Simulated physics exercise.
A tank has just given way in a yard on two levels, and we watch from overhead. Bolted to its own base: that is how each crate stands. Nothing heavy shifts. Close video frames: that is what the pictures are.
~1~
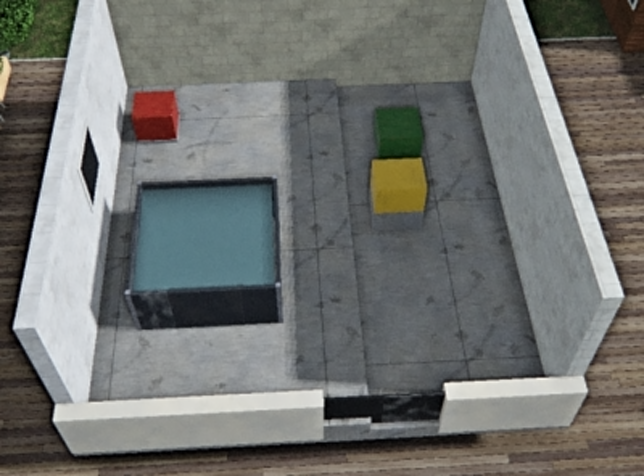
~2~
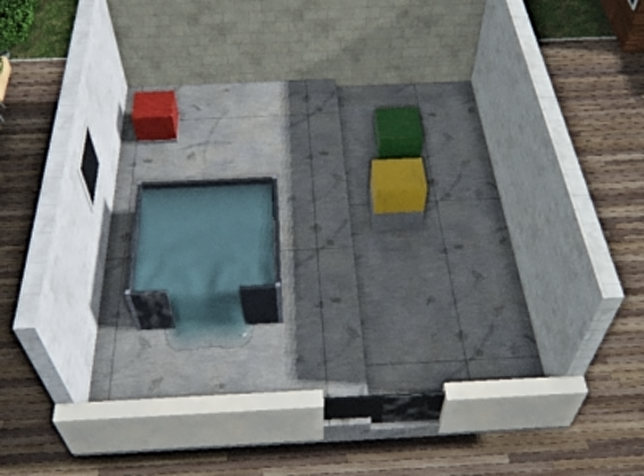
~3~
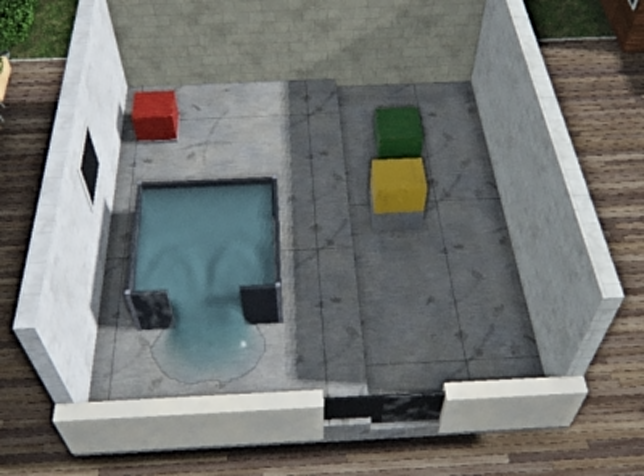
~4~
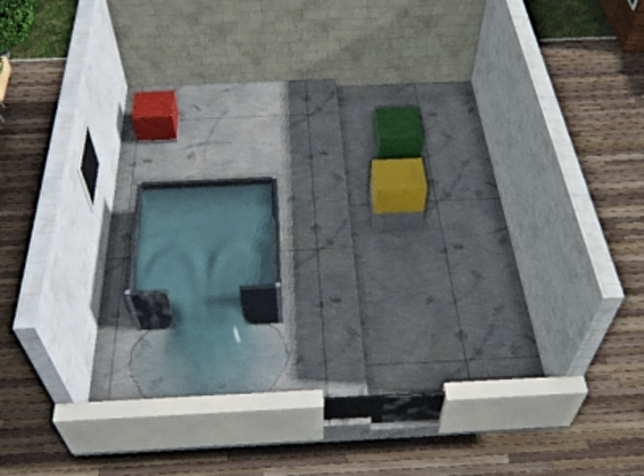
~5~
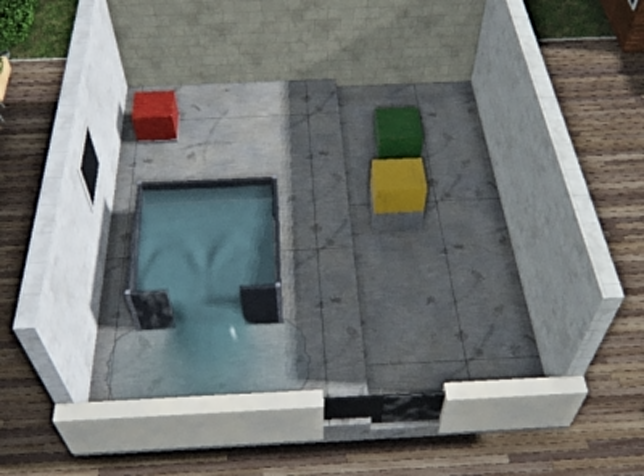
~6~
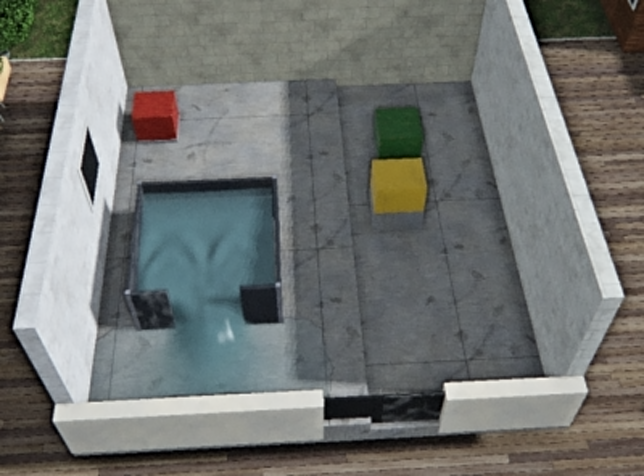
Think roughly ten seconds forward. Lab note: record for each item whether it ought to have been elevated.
Result - green crate: Wetted, should be elevated; yellow crate: Dry, no change needed; red crate: Wetted, should be elevated.
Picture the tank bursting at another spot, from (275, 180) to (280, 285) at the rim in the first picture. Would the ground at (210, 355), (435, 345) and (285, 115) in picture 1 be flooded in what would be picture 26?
Well, the first one's left untouched, the second's sodden, and the third's left untouched.
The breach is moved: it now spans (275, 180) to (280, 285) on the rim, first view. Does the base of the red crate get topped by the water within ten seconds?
I'd say the red crate never gets wet.
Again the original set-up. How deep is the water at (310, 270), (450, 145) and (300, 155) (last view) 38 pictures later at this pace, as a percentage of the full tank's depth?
Readings in sequence: 2, 6, 2 percent.
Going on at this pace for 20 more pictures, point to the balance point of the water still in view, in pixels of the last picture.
I'd say around (250, 301).
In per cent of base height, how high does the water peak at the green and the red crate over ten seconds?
Around 310 % and 410 %.
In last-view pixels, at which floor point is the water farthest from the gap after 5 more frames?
At about (469, 407).
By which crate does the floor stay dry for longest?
It would be the green one.
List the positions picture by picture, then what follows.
The tank at (206, 236) is whole and still, in the first picture.
The front is at (172, 341), out from the gap at (208, 313), in the second picture.
Water pours out at (209, 313) and has run to (182, 377), in the third picture.
Water pours out at (209, 314) and has run to a hidden place, in the fourth picture.
Water pours out at (209, 313) and has run to a hidden place, in the fifth picture.
Water pours out at (209, 313) and has run to a hidden place, in the sixth picture.
A moment on, water covers 15 % of the floor; the green crate not reached, the yellow crate not reached, the red crate not reached.
Next, water covers 35 % of the floor; the green crate not reached, the yellow crate not reached, the red crate not reached.
Then, water covers 55 % of the floor; the green crate not reached, the yellow crate water round its plinth, the red crate water round its plinth.
Later, water covers 90 % of the floor; the green crate water round its plinth, the yellow crate water round its plinth, the red crate water round its plinth.
In the end, water covers 95 % of the floor; the green crate was topped, the yellow crate stayed above the water, the red crate was topped.
